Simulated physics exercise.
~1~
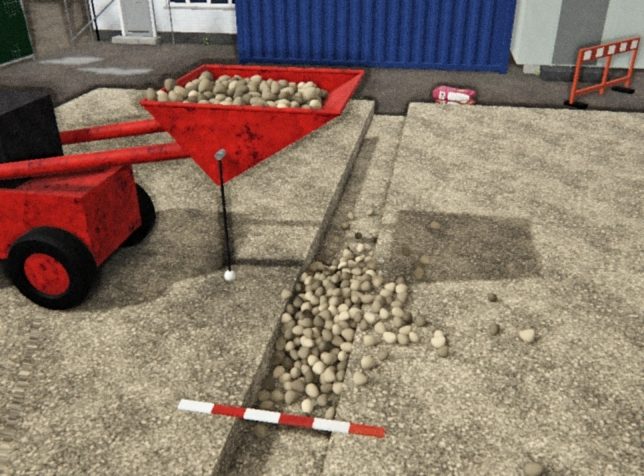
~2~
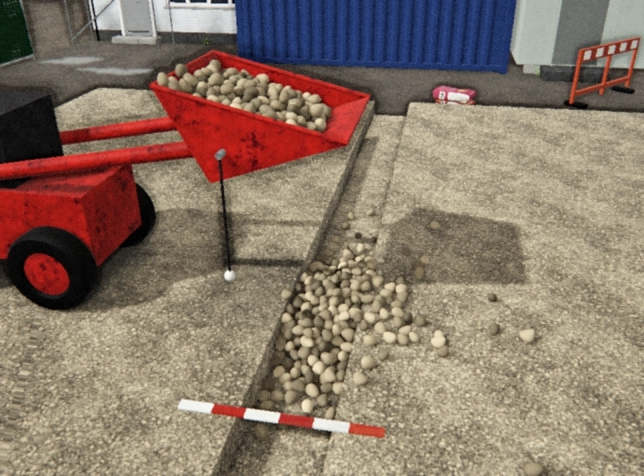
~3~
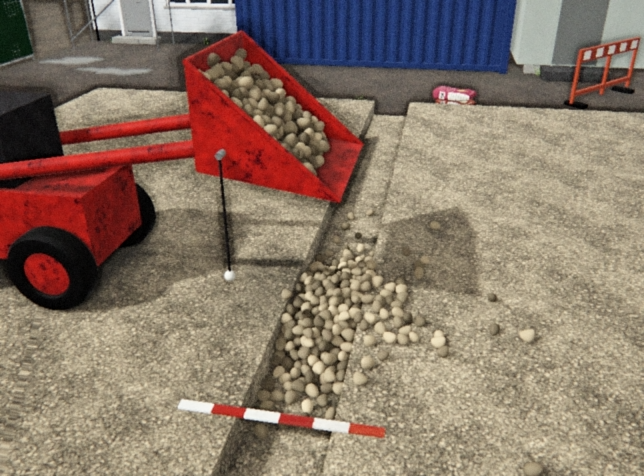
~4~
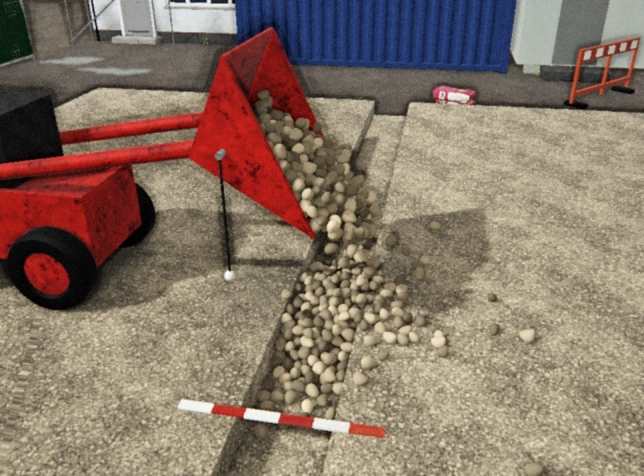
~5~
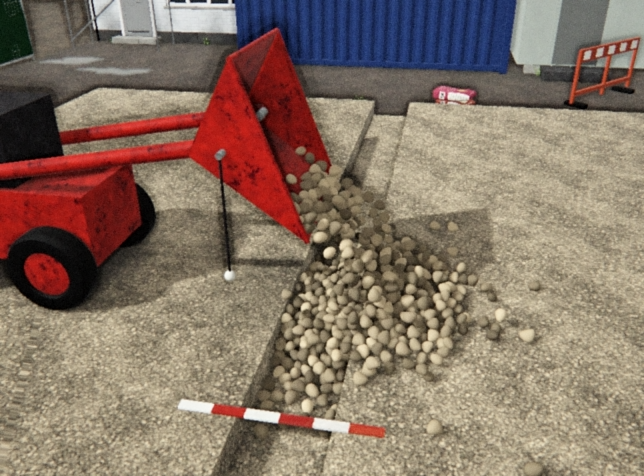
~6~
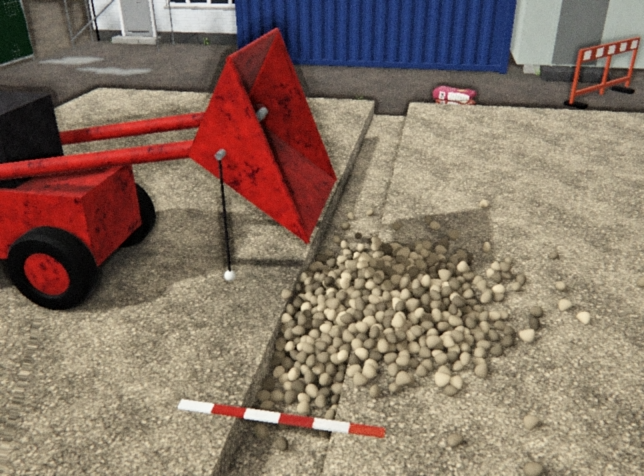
A red loader tips its bucket and pours cobbles over the trench, leaving it empty.
